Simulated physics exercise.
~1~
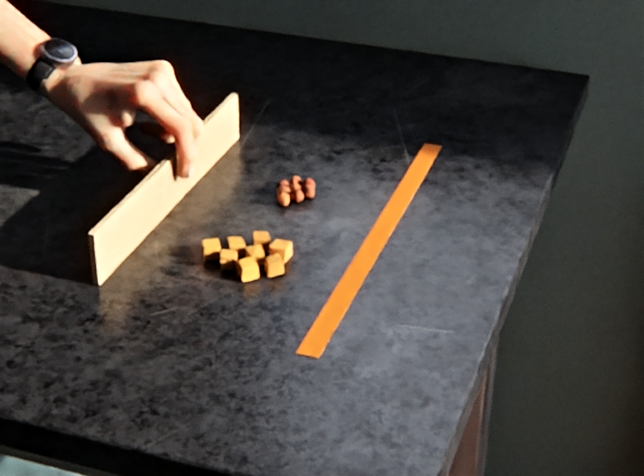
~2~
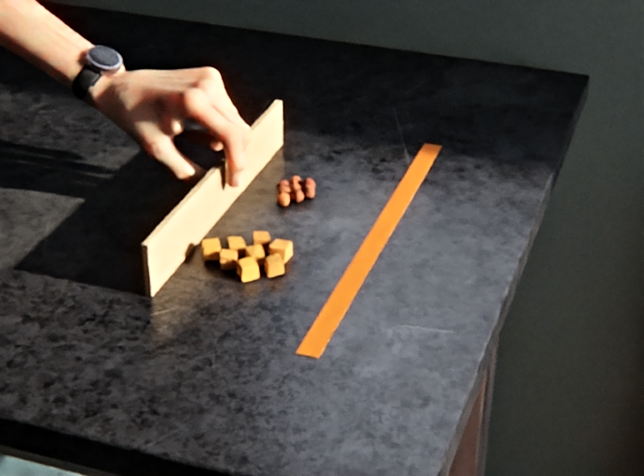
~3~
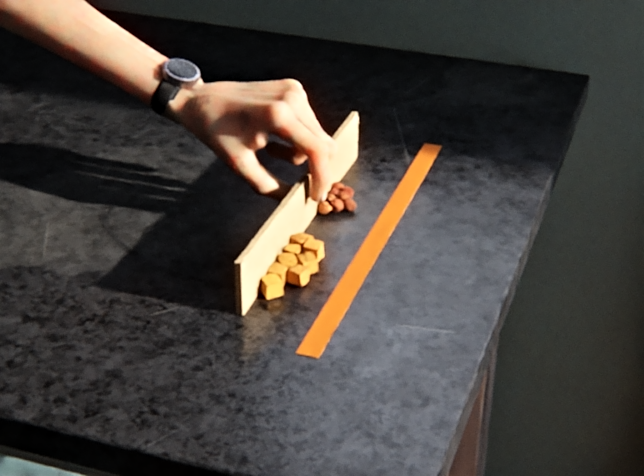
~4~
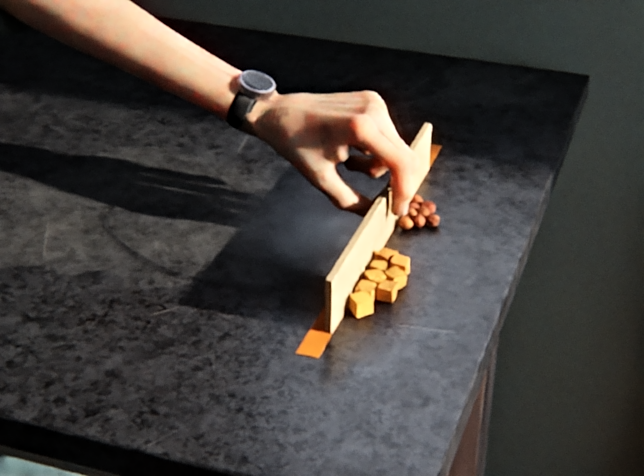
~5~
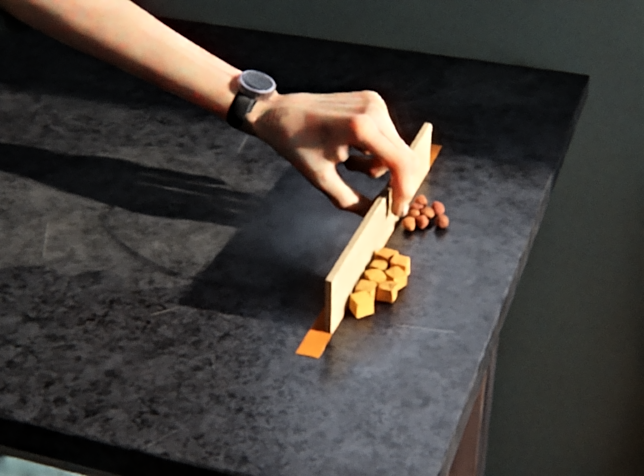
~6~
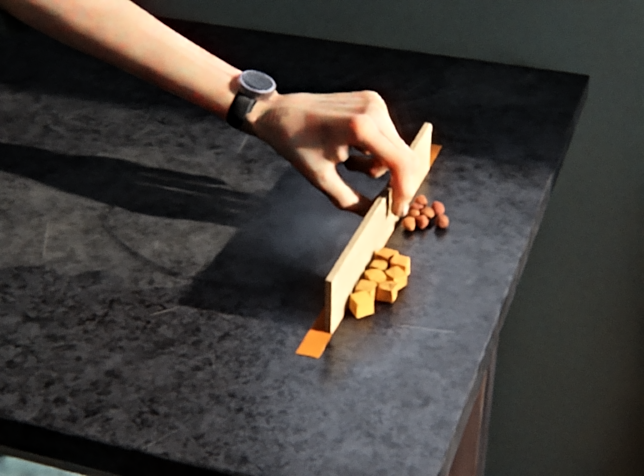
A hand slid an upright piece of card to the right across a dark table, pushing a heap of yellowish cubes and a heap of small reddish-brown things along until it stopped at the orange tape, with both heaps still on the table.
